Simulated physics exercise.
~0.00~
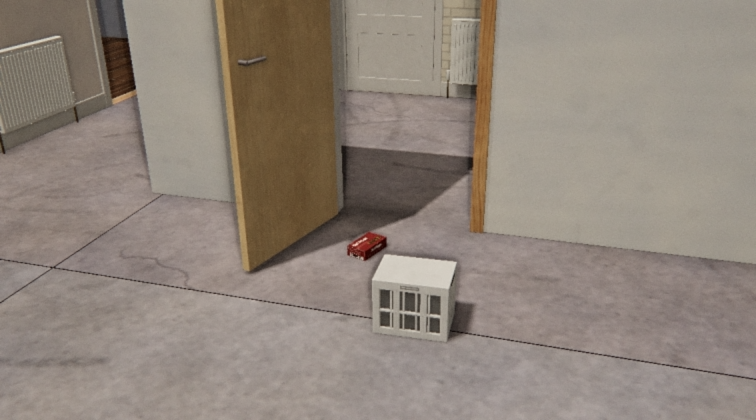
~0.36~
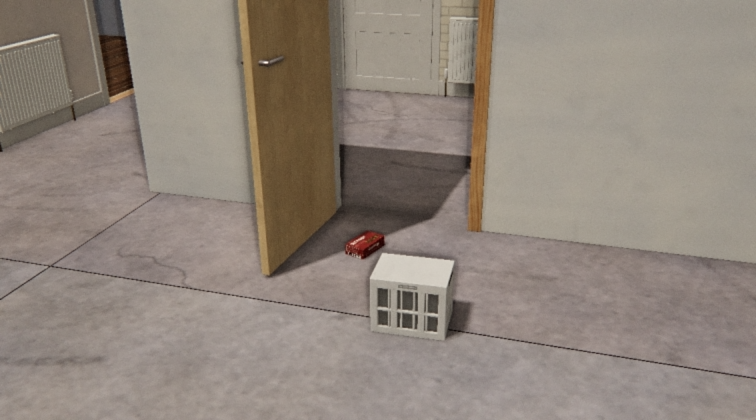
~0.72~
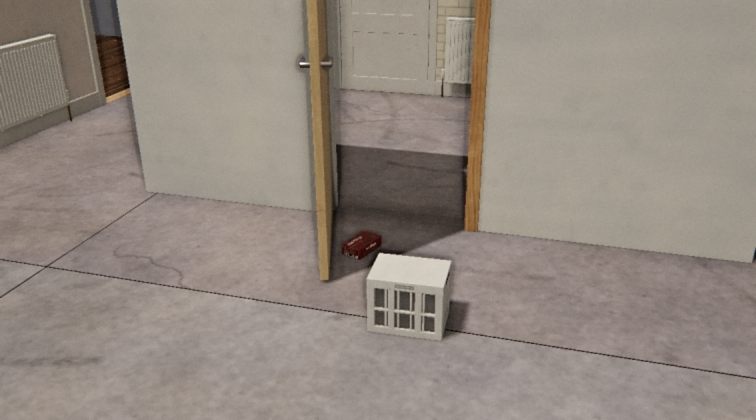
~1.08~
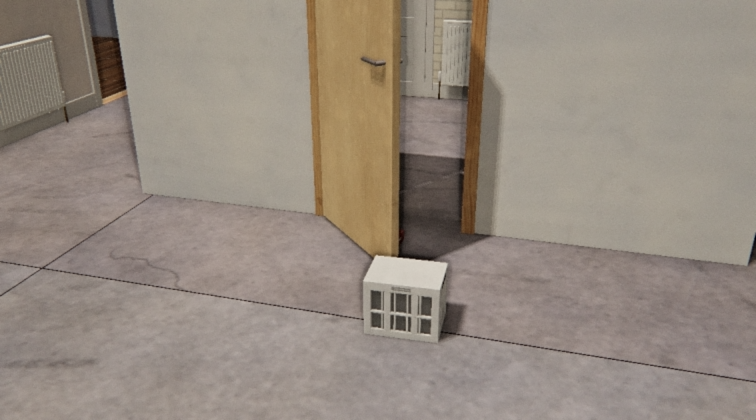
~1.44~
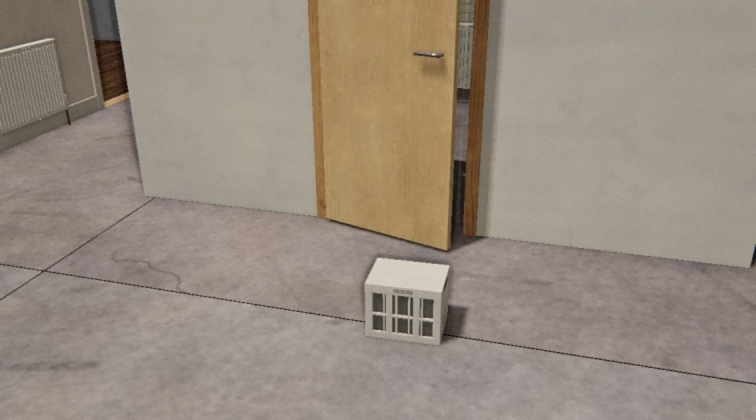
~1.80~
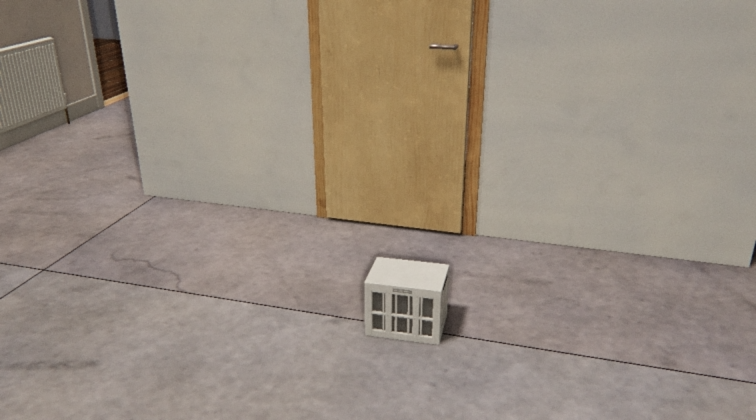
The clip opens on a wooden door standing wide open into a room with a grey floor, a small red packet lying near the doorway and a white crate in front of it. The door begins to swing round to the right, with no hand in view, while the camera sways slightly. As it comes round to the packet, the packet shifts to the right and is almost lost from sight behind the door's edge. The door keeps swinging past the crate, narrowing the gap until the packet cannot be seen. It ends shut in its frame, with the white crate still in place.
